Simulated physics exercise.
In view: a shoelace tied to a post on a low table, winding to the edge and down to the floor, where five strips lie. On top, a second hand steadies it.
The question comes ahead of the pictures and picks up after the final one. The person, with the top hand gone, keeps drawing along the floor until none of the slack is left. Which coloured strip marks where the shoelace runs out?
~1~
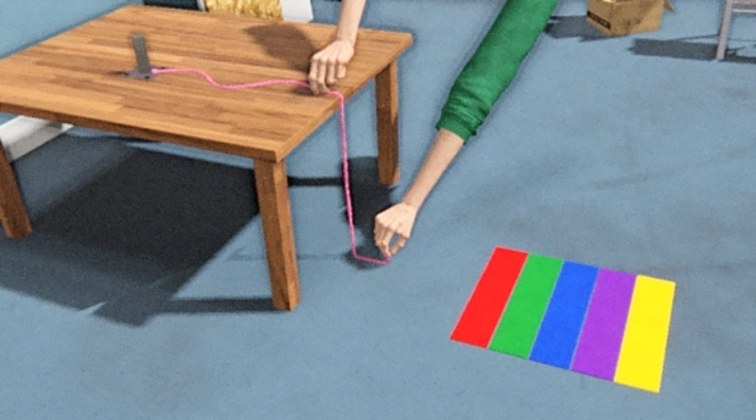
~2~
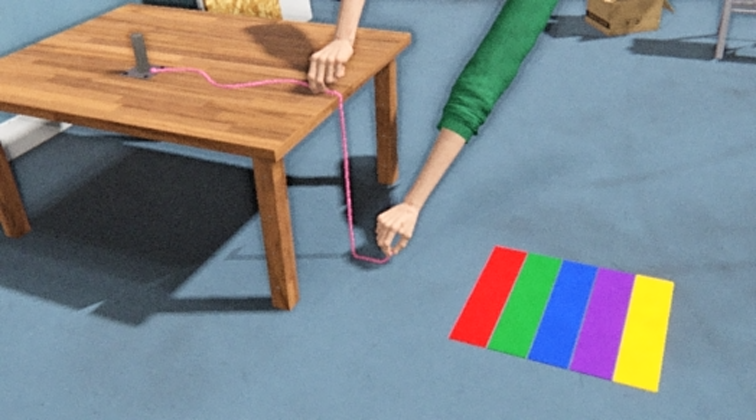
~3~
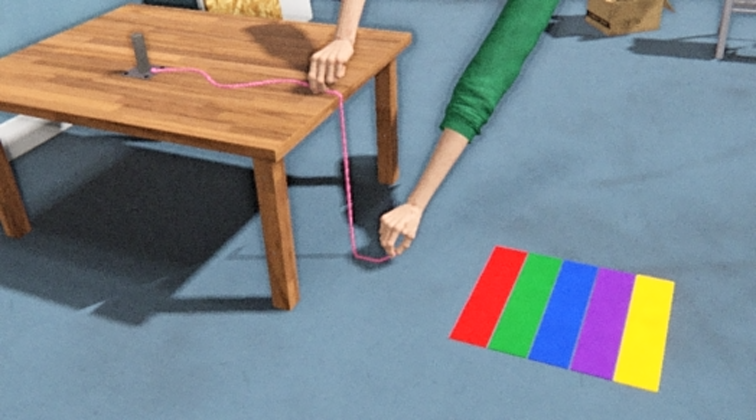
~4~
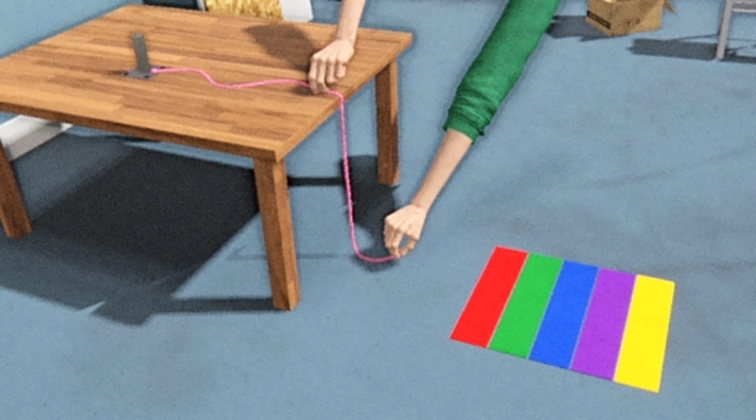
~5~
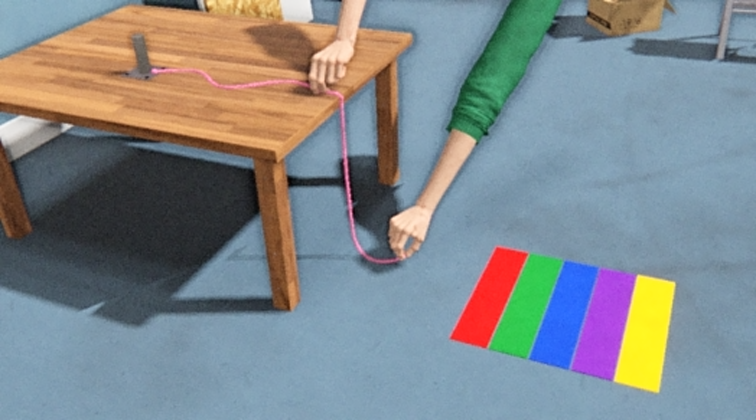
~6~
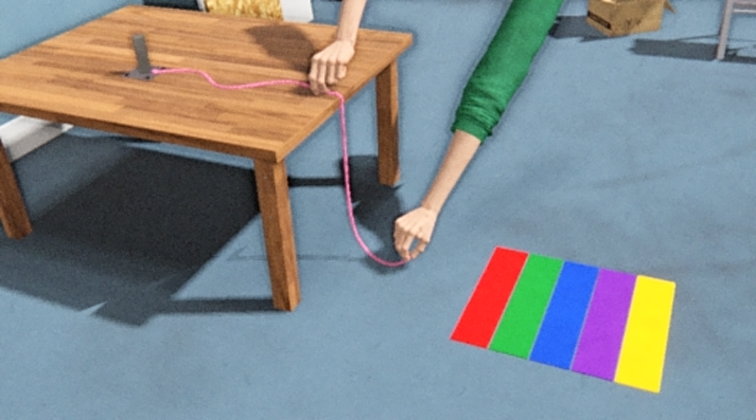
Green.
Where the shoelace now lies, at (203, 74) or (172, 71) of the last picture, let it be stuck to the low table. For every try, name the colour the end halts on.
It would be green; green.
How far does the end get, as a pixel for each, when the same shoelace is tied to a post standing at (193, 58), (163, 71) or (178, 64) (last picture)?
It works out at around (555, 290), (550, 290) and (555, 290) for the three tries.
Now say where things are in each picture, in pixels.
End (390, 253); red (477, 324); green (515, 334); blue (556, 344); purple (597, 354); yellow (640, 365), in the first picture.
End (392, 253); shoelace through (184, 70) (224, 87) (298, 82) (341, 117) (347, 180) (352, 241), in the second picture.
End (395, 253), in the third picture.
End (399, 255); shoelace through (185, 70) (225, 87) (299, 83) (342, 117) (347, 180) (353, 241), in the fourth picture.
End (404, 256), in the fifth picture.
End (410, 257); shoelace through (185, 71) (225, 88) (299, 83) (342, 118) (347, 180) (360, 242), in the sixth picture.
A little later, end near (455, 268); short of the strips.
Next, end near (504, 278); over red.
When it is tight, end near (532, 284); over green. The end stops over the green strip.
